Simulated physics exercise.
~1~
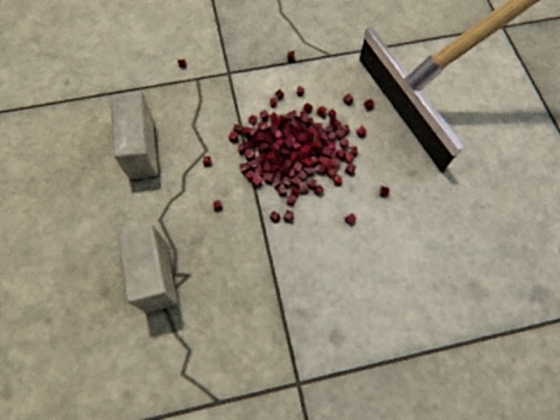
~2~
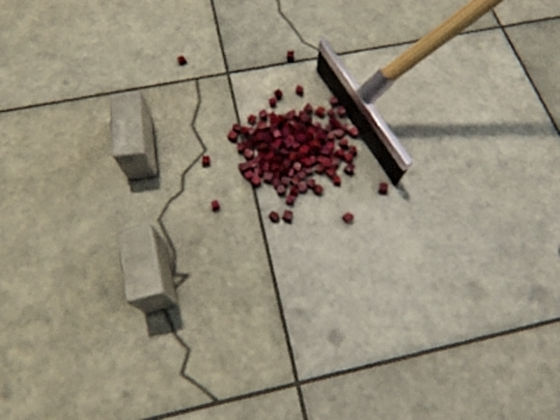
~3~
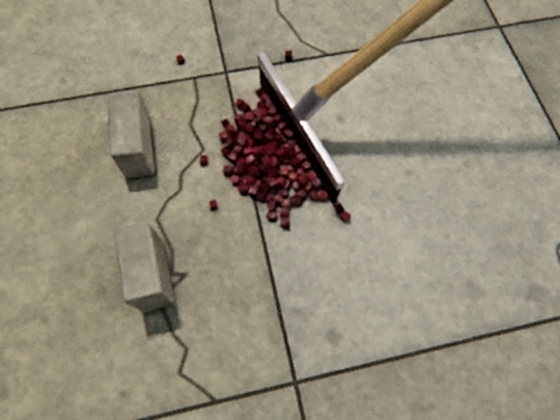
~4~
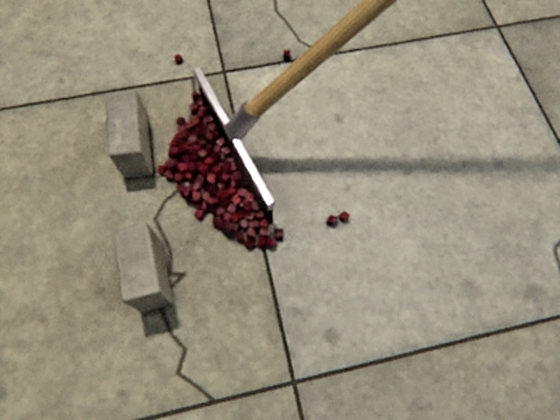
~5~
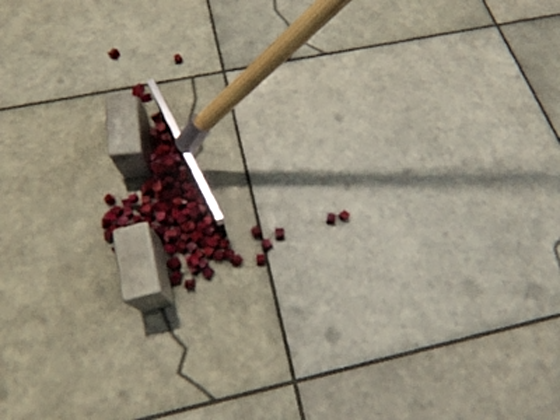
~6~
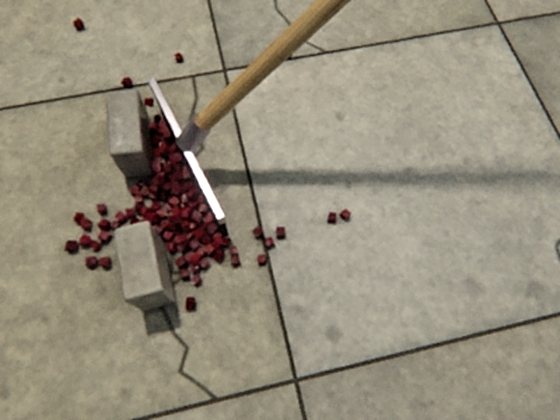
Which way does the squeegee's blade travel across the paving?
The blade travels to the left, pushing the red cubes towards the two grey blocks.
